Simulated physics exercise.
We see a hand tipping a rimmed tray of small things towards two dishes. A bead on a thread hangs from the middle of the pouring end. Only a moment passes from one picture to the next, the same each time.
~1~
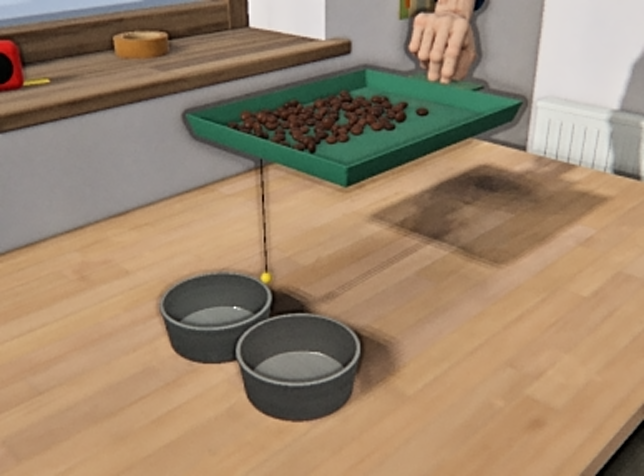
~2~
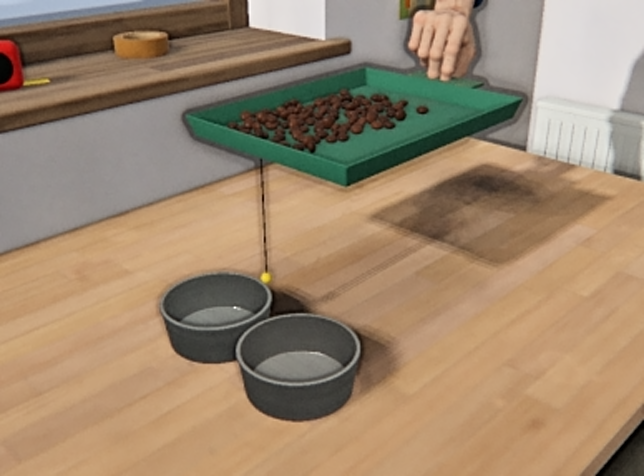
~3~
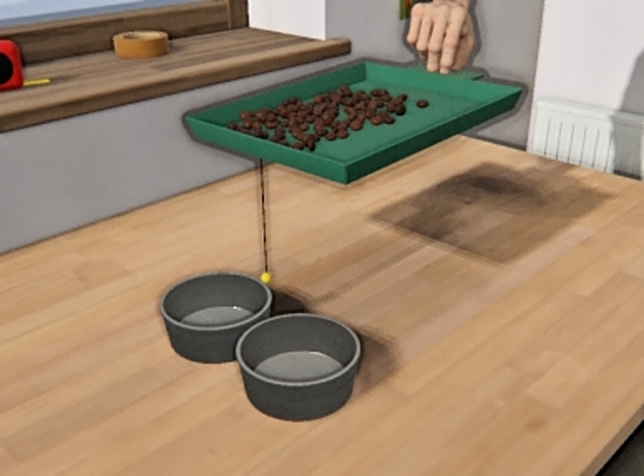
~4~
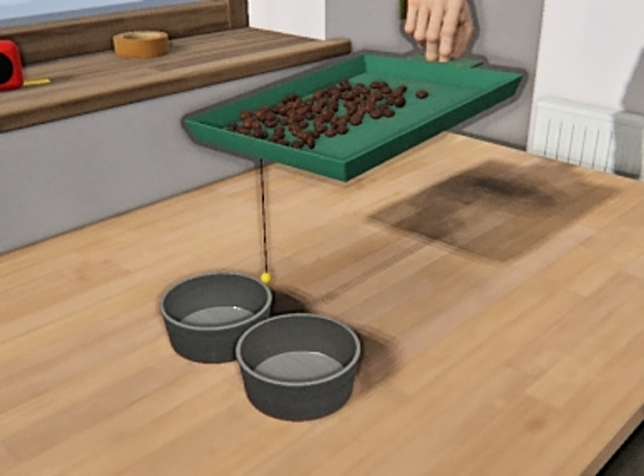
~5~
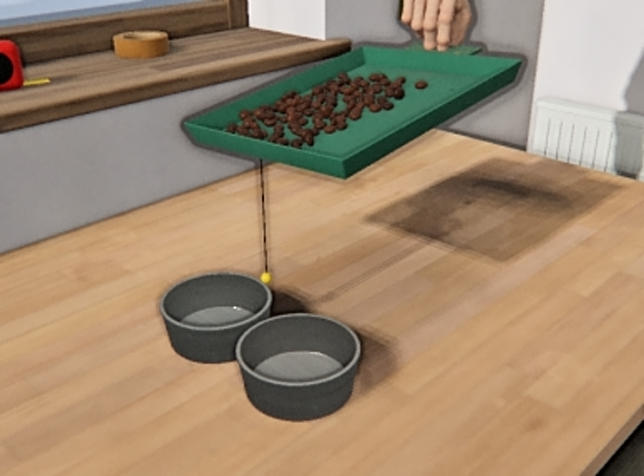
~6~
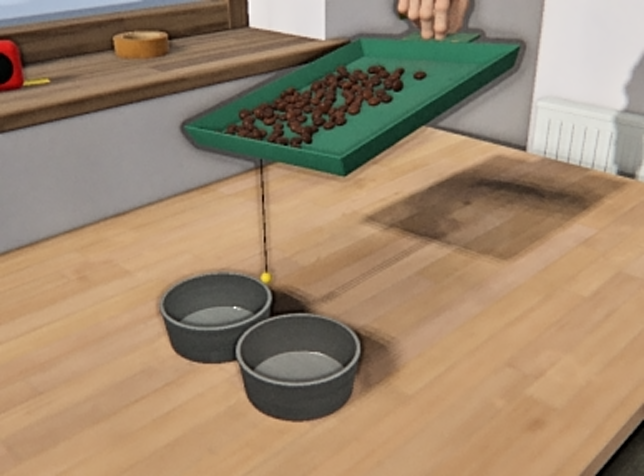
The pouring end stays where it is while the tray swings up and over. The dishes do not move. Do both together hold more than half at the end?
They take only the smaller part between them.
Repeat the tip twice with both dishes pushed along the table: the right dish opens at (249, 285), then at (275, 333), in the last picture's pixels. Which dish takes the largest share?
The first try: The left dish. The second: The left one.
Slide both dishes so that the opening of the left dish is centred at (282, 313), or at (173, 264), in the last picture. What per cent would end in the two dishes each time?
First some 0, then 90 per cent.
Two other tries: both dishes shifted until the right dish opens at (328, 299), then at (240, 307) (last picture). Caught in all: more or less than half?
One: Not half. Two: The larger part.
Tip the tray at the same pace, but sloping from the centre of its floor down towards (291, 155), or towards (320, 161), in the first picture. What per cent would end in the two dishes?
Roughly 80 per cent, and 90 per cent.
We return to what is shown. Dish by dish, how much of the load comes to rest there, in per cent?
About: Left dish 20, right dish 0 per cent.
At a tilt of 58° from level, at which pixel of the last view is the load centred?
Around (242, 118).
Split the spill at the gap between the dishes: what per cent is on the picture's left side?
About 100 per cent.
Just after the last frame, tray tipped steeply; every one on the tray.
A moment on, tray tipped right over; about a tenth on the tray; roughly a quarter in the left dish; roughly two thirds outside both; about a tenth in the air.
Further on, tray tipped past a quarter turn; roughly a quarter in the left dish; the larger part outside both.
When it is over, tray tipped past a quarter turn; not one in the right dish; roughly a quarter in the left dish; the larger part outside both.
